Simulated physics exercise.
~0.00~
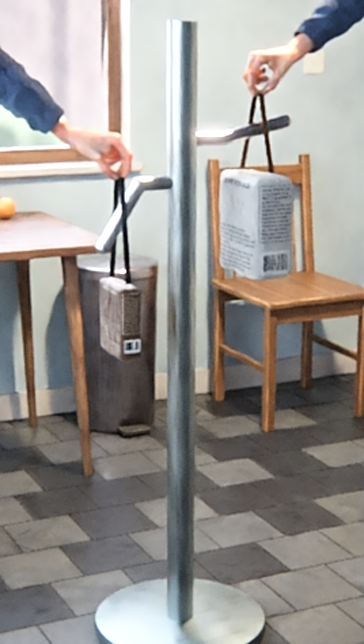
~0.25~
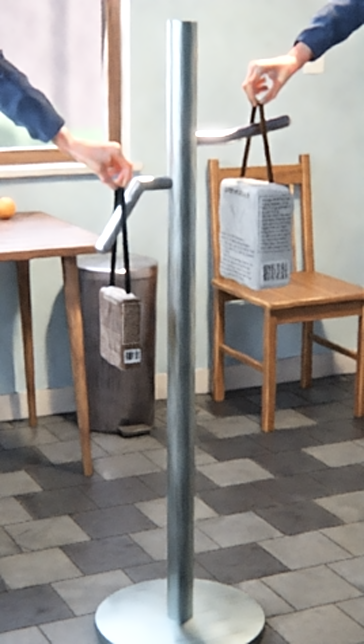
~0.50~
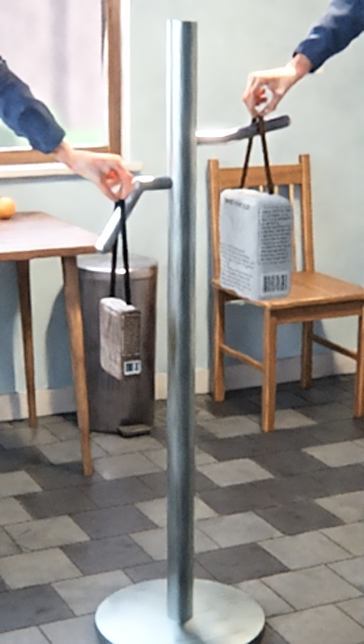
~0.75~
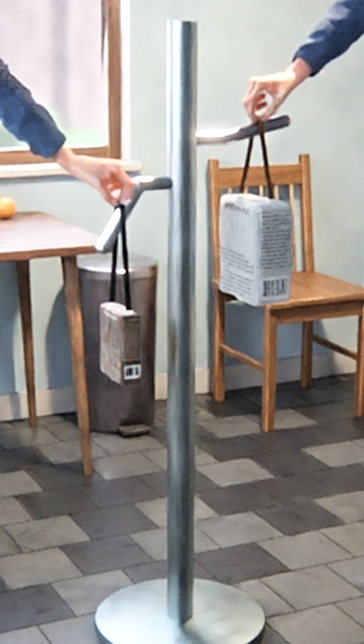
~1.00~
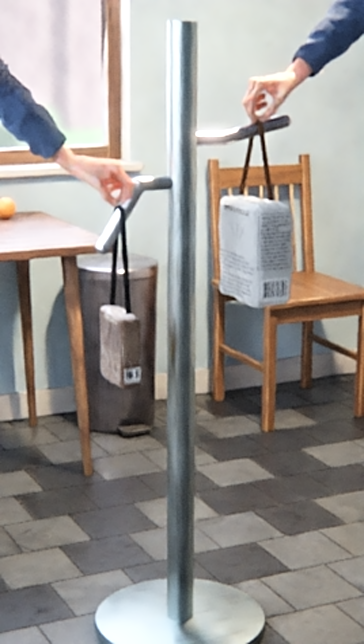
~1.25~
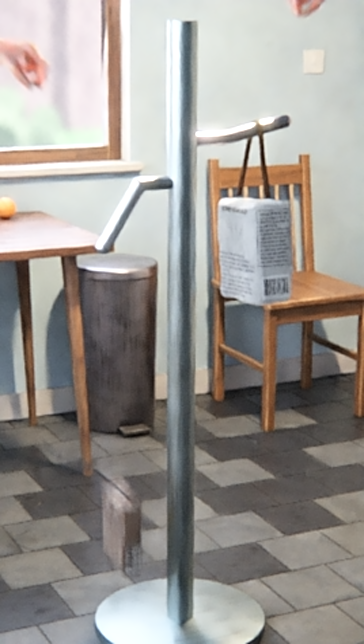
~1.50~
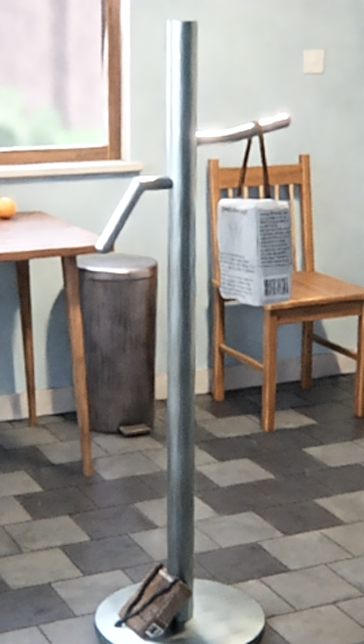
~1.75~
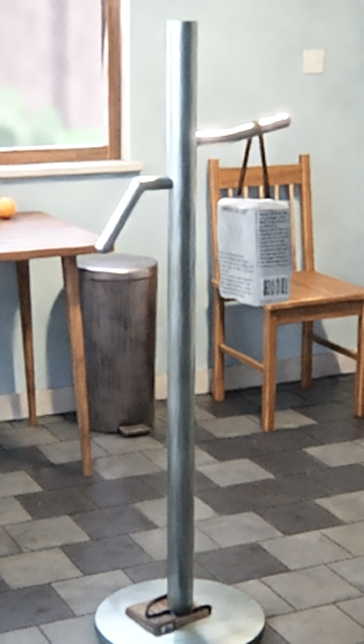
In a room with a tiled floor, two hands lower a brown pouch and a white sack by their loops beside a metal stand's pegs, then let go; the pouch drops and ends on its side on the stand's base, while the sack stays hanging from the right peg.
